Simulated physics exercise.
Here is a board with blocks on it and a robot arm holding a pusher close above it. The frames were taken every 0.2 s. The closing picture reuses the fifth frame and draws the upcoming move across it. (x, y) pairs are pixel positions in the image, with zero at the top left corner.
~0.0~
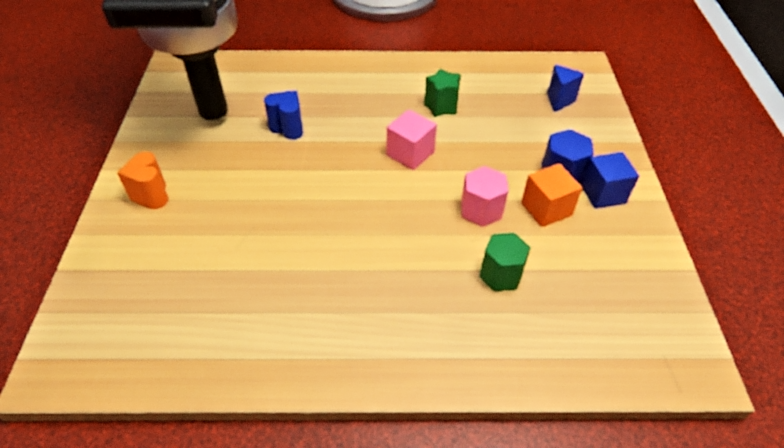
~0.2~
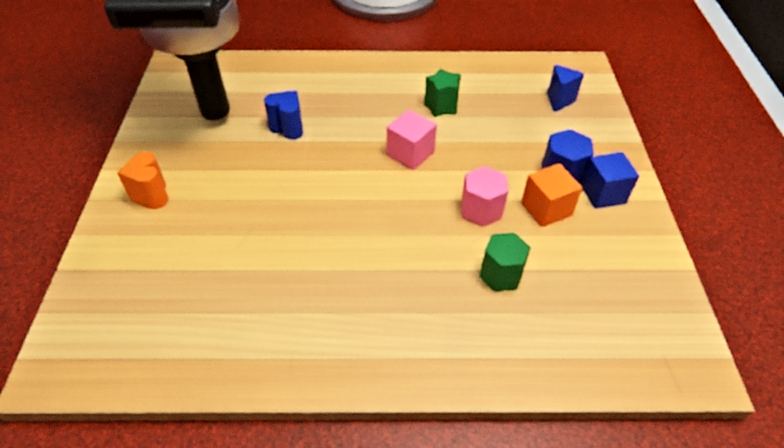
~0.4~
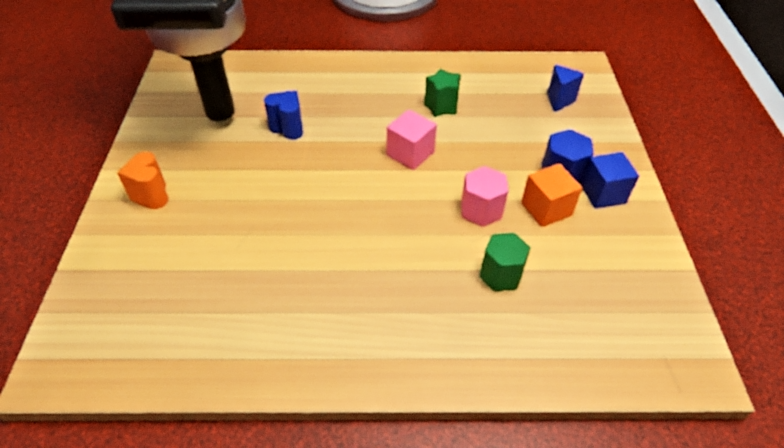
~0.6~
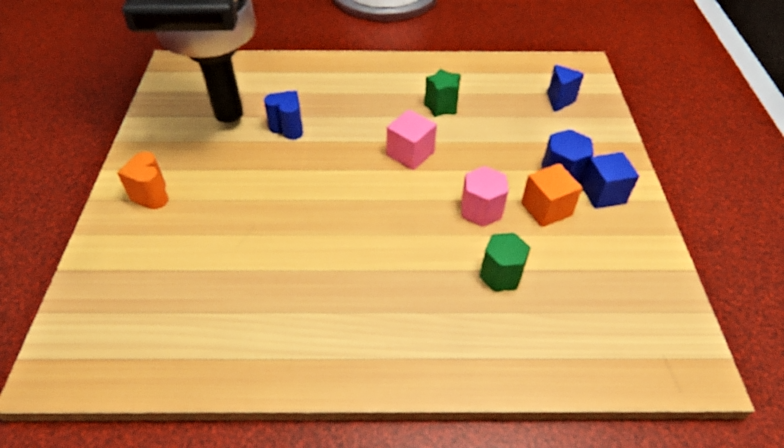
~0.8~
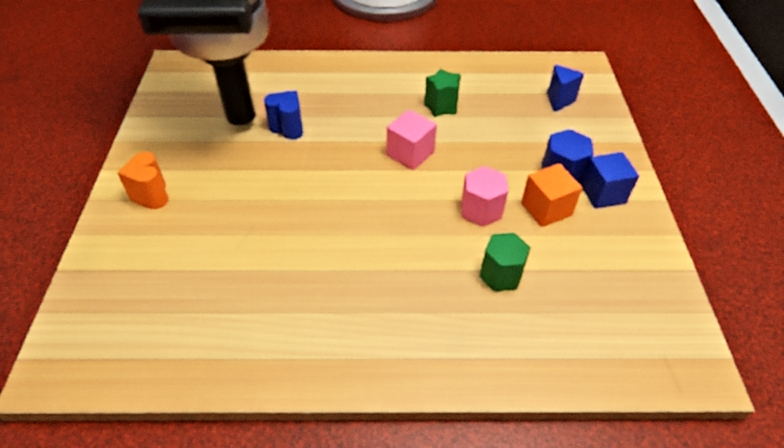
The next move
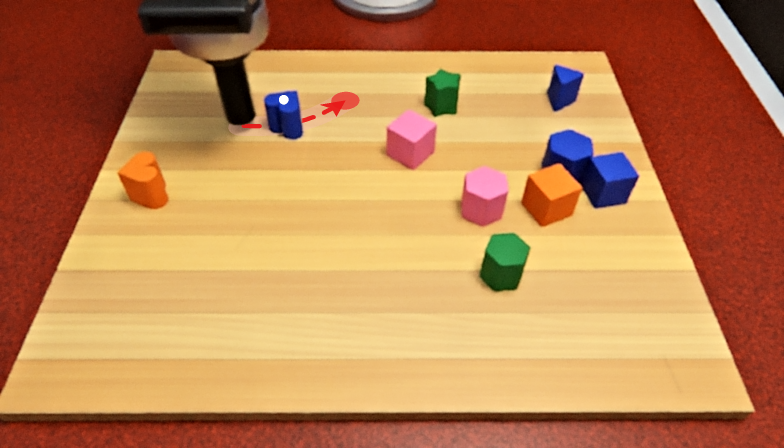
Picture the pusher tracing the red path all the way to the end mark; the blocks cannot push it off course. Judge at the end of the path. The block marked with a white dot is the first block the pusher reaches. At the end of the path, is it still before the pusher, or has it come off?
At that point it is off to one side or behind.
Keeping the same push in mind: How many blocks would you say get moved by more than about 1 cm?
The answer is one block, counting only moves over 1 cm.
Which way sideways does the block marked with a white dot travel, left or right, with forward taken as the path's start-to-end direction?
Sideways, to the right.
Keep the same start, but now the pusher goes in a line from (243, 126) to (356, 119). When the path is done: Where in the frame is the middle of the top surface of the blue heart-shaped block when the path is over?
My estimate: (359, 109).
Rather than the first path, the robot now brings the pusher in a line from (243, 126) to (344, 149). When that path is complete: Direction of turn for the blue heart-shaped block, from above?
It goes round opposite to clock hands.
Path on the board, from (243, 126) via (281, 125) and (317, 116), ending at (345, 101); the dot is on the blue heart-shaped block.
The first path, step by step. One third of the way, pusher at (280, 115); blue heart-shaped block at (311, 101), turned 10° clockwise.
Two thirds of the way, pusher at (317, 106); blue heart-shaped block at (337, 102), turned 70° clockwise.
At the end, pusher at (345, 91); blue heart-shaped block at (339, 101), turned 80° clockwise.
